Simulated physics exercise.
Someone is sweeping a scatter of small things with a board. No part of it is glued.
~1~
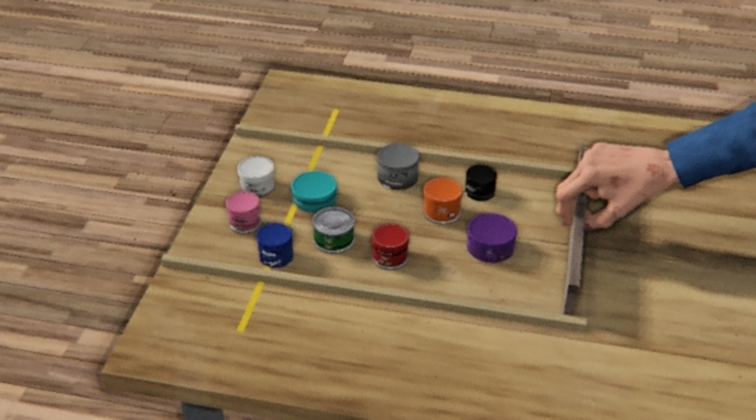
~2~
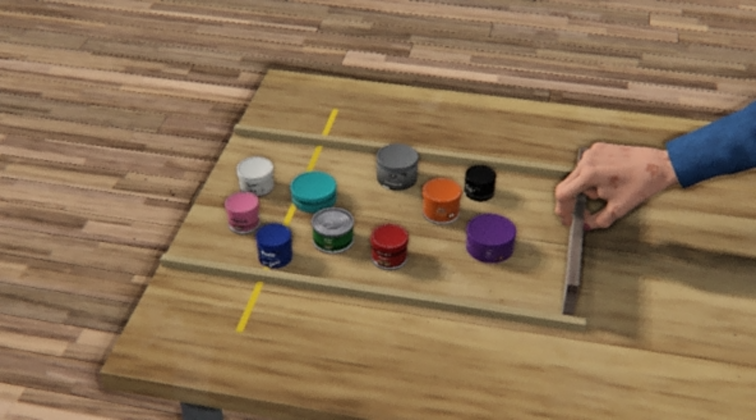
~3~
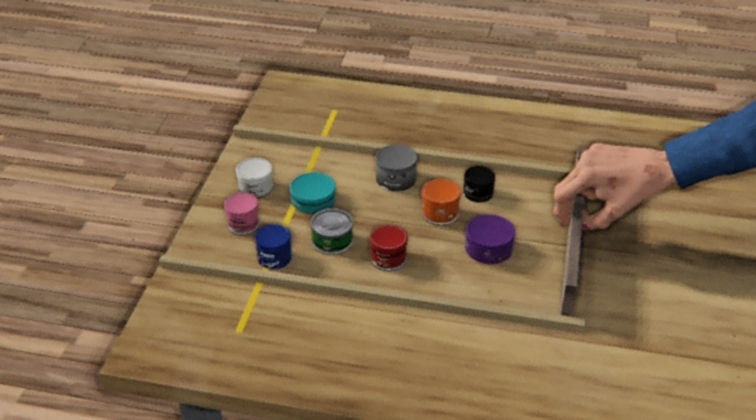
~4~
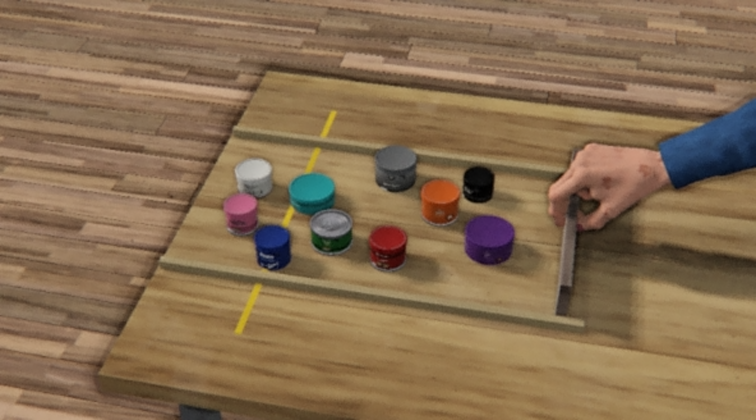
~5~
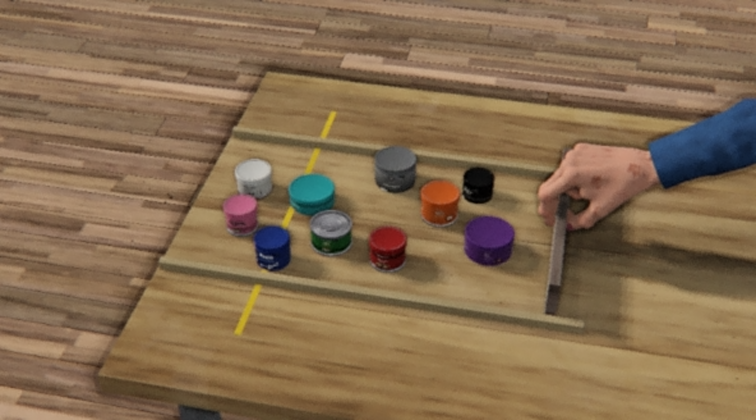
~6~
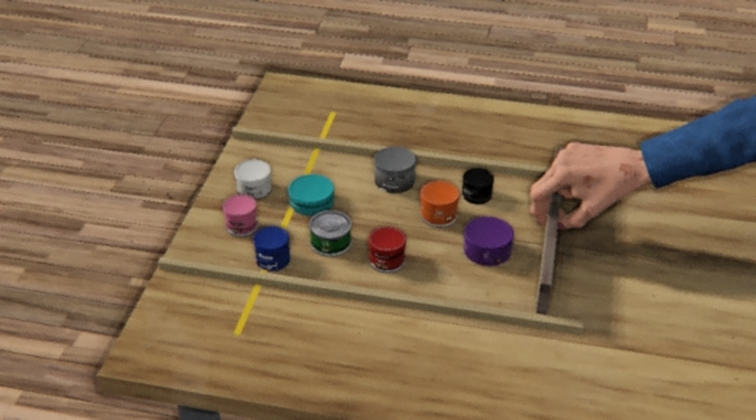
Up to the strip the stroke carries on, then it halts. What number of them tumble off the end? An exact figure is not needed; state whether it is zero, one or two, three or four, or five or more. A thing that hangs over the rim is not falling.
The number falling off is zero.
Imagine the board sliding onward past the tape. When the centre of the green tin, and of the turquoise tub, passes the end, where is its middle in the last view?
The middle is at (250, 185) when it's the green tin, and at (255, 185) when it's the turquoise tub.
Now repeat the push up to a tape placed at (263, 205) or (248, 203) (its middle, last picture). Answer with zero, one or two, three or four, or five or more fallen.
Falls: 1 or 2; three or four.
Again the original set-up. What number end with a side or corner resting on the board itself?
That makes 4.
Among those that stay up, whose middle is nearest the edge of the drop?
The white pot is foremost.
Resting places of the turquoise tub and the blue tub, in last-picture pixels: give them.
The turquoise tub at (239, 187), the blue tub at (231, 251).
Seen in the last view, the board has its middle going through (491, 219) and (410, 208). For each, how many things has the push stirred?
First 1, after that 5.
Soon after, none off yet; white pot at rest near (254, 180); pink tin at rest near (241, 216); blue tub at rest near (272, 249).
In the end, the number that fall off is zero.
